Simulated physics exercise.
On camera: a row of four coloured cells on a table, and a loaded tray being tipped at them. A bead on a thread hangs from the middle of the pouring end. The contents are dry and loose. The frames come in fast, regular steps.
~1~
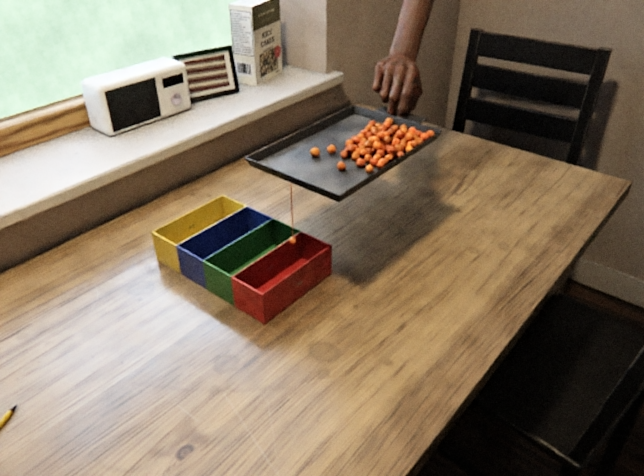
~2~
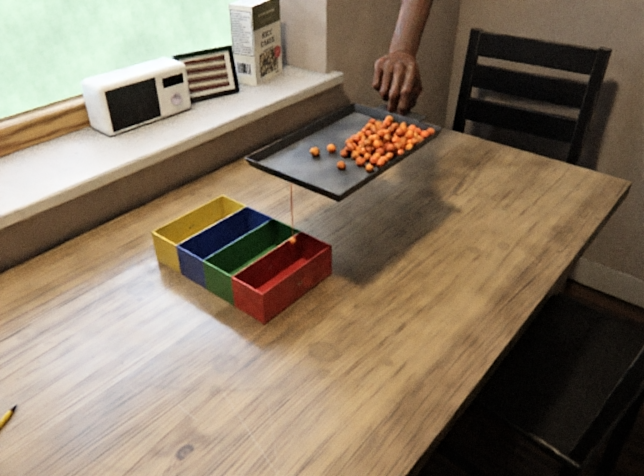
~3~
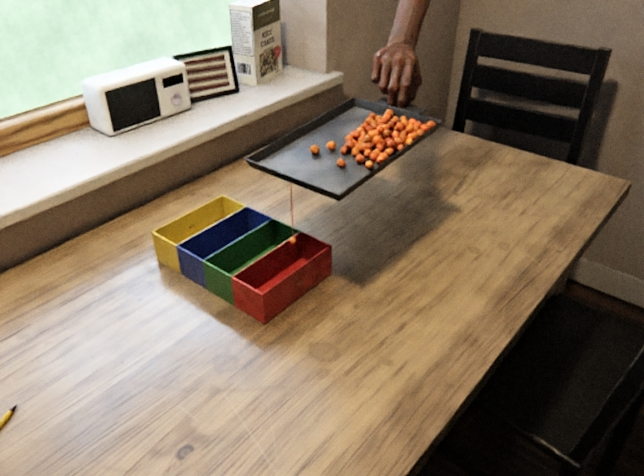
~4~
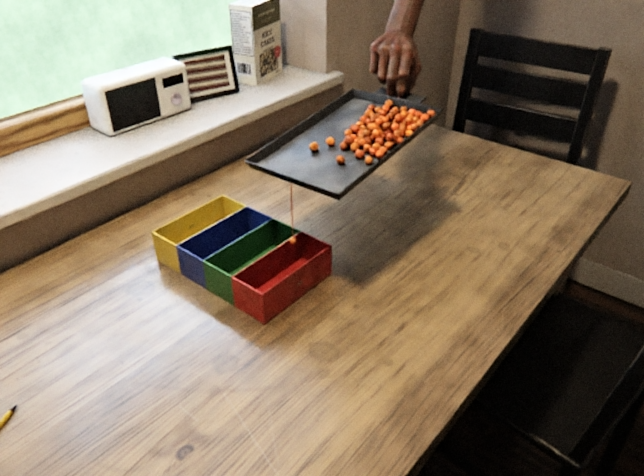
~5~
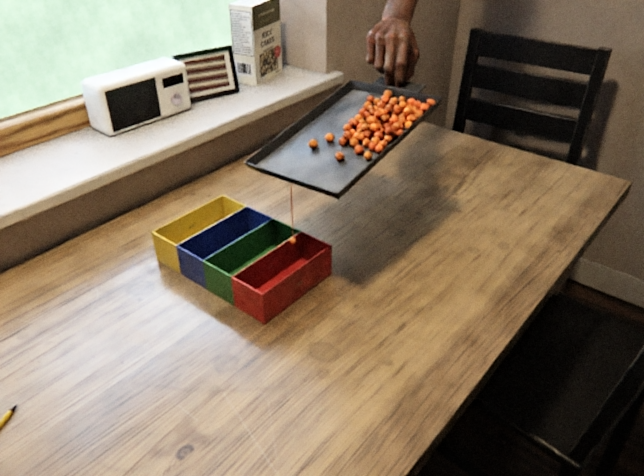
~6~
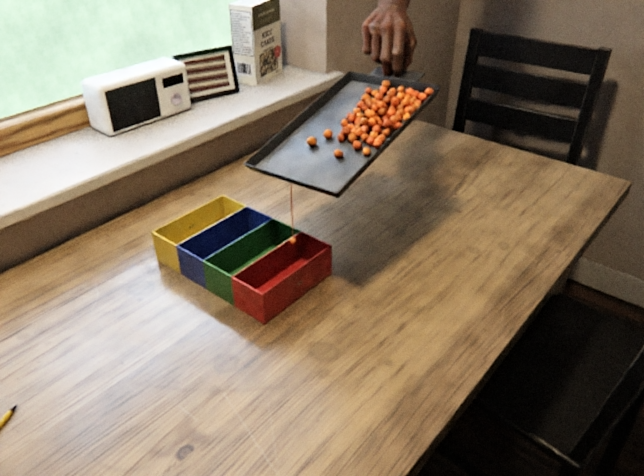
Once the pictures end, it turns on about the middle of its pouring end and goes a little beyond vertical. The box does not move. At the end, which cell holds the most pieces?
Most goes to the green cell.
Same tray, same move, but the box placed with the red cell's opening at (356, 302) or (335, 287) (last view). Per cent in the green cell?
About 0 and 10 per cent.
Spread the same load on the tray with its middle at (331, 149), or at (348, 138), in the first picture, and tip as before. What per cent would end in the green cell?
First some 50, then 50 per cent.
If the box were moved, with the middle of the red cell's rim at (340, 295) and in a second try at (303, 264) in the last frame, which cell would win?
First that yellow cell, then that blue cell.
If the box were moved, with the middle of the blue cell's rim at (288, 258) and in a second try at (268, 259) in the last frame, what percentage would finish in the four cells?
About 70 and 90 per cent.
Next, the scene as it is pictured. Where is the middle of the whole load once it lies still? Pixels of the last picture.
At about (244, 273).
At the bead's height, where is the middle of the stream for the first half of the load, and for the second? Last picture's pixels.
The first part at (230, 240); the rest at (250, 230).
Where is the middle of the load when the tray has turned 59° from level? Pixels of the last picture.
Around (264, 173).
Shortly afterwards, tray tipped steeply; near two thirds on the tray; a little in the green cell; a little in the blue cell; only a few in the red cell; near a quarter falling or outside the box.
Next, tray tipped right over; near a quarter on the tray; near a quarter in the green cell; near a quarter in the blue cell; a little in the red cell; only a few in the yellow cell; a little falling or outside the box.
Some moments later, tray tipped past a quarter turn; near half in the green cell; near a quarter in the blue cell; near a quarter in the red cell; only a few in the yellow cell; only a few falling or outside the box.
In the end, tray tipped past a quarter turn; near half in the green cell; near a quarter in the blue cell; near a quarter in the red cell; only a few in the yellow cell; only a few outside the box.
